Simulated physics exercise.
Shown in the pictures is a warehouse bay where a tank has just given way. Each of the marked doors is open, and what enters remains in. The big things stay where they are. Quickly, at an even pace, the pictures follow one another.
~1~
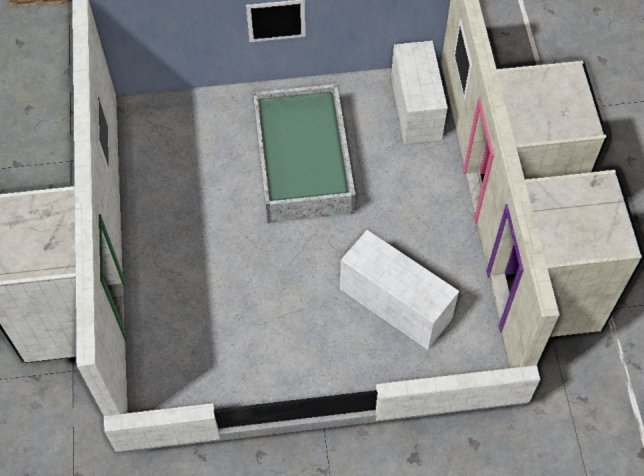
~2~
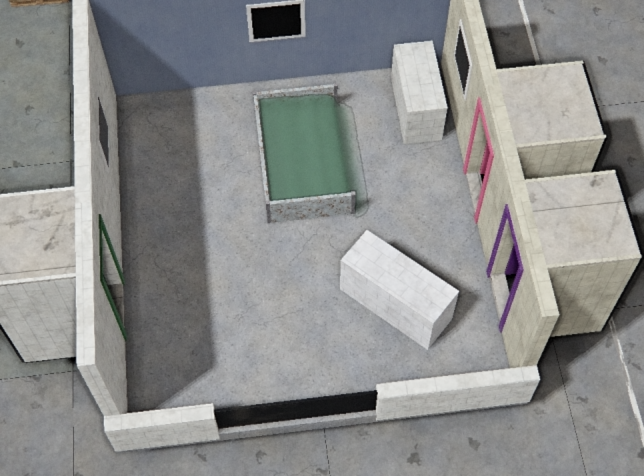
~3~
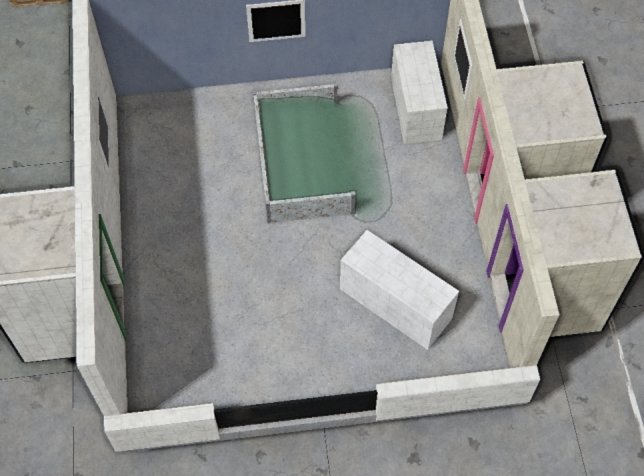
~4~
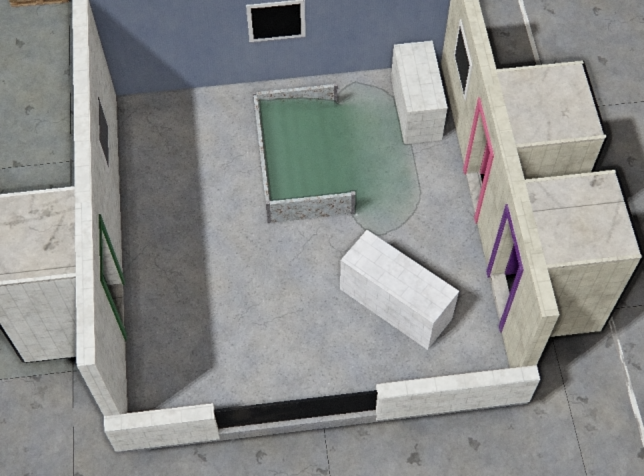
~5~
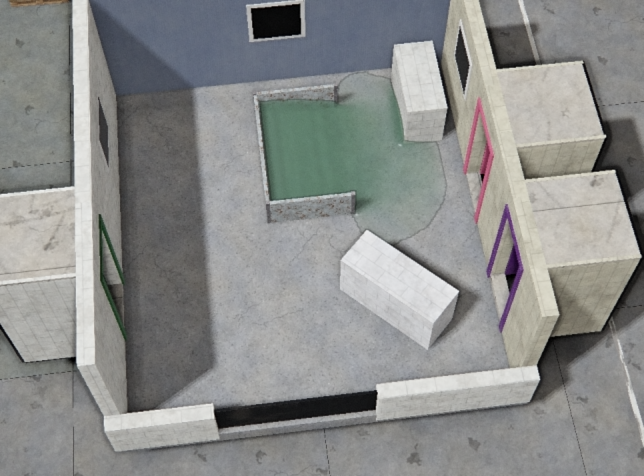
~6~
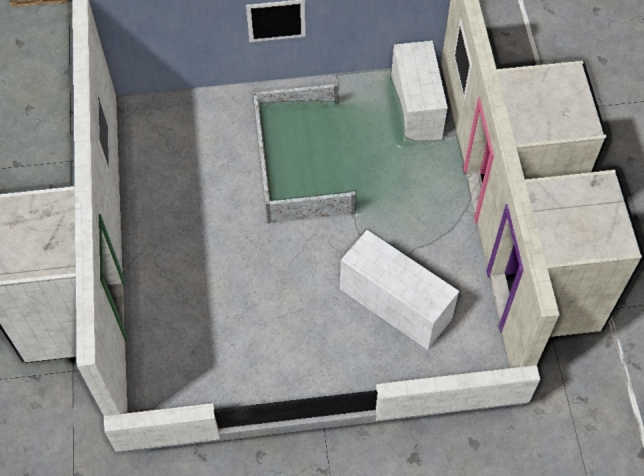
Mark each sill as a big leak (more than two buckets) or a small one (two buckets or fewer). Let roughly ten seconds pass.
Purple door: Small; pink door: Big; green door: Small.
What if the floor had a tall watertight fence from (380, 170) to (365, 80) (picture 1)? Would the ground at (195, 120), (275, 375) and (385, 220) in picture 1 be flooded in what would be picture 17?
In that order: Flooded, free of water, under water.
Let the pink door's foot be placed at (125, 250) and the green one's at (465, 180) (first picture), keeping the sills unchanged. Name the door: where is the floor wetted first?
It's the green door.
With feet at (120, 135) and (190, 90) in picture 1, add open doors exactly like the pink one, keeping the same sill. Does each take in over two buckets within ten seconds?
In order: Overshoots; falls short.
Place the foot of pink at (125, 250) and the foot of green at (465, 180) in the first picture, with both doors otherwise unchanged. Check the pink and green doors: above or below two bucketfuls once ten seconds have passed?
One by one: Pink door is under; green door floods.
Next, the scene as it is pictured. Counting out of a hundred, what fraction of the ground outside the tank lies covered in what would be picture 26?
It should be close to 40 %.
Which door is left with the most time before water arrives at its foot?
Going by the pictures, I'd say the green-painted one.
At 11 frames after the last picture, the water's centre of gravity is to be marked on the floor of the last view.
Estimate: (382, 152).
A moment on, water covers 20 % of the floor; the purple door not reached, the pink door over two buckets in, the green door not reached.
Next, water covers 25 % of the floor; the purple door wet at the sill, nothing in, the pink door far over two buckets in, the green door not reached.
Then, water covers 40 % of the floor; the purple door wet at the sill, nothing in, the pink door far over two buckets in, the green door not reached.
Later, water covers 65 % of the floor; the purple door wet at the sill, nothing in, the pink door far over two buckets in, the green door not reached.
In the end, water covers 95 % of the floor; the purple door wet at the sill, nothing in, the pink door far over two buckets in, the green door wet at the sill, nothing in.
